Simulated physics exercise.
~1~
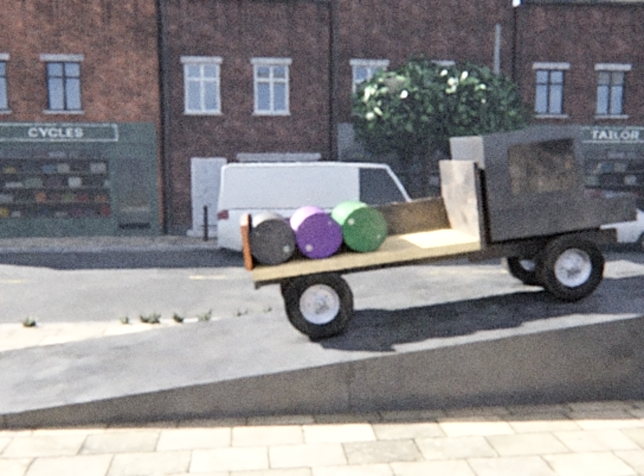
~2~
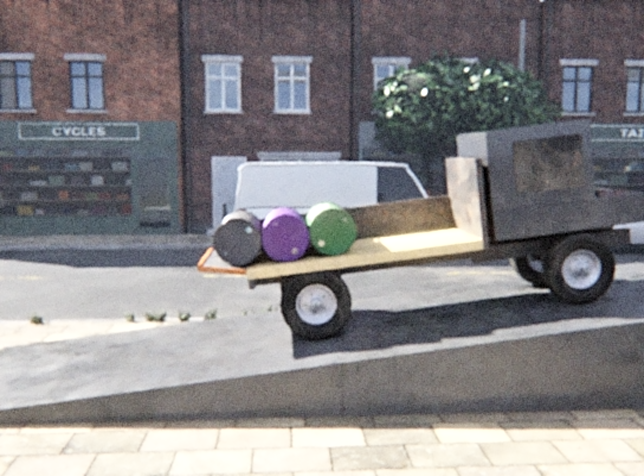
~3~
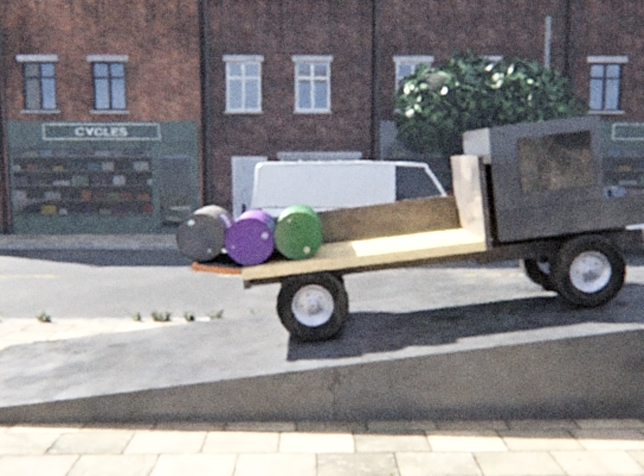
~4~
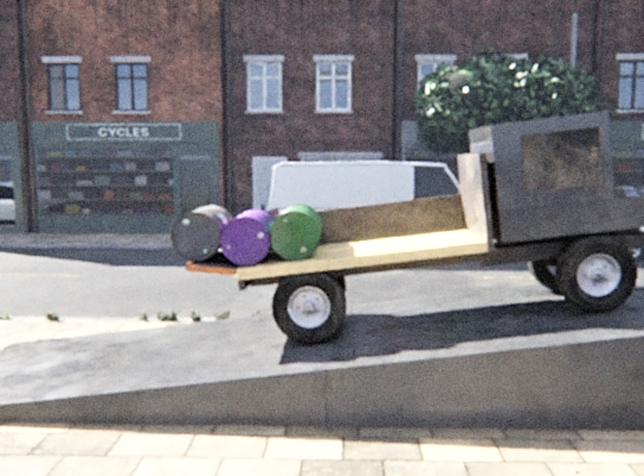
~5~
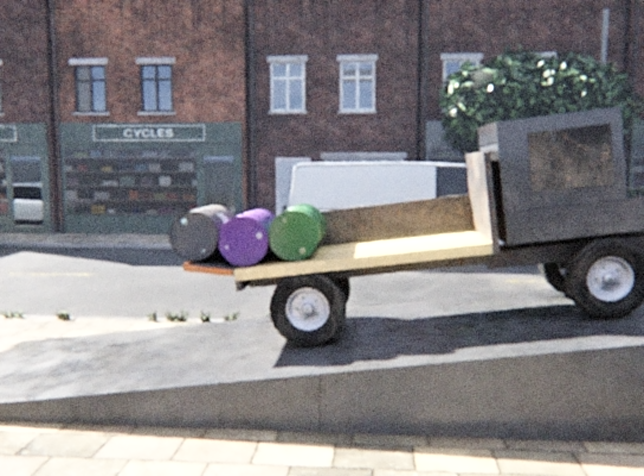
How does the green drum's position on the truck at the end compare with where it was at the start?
It ends up farther left, closer to the tail end of the bed than it was at the start, but it is still on the bed.
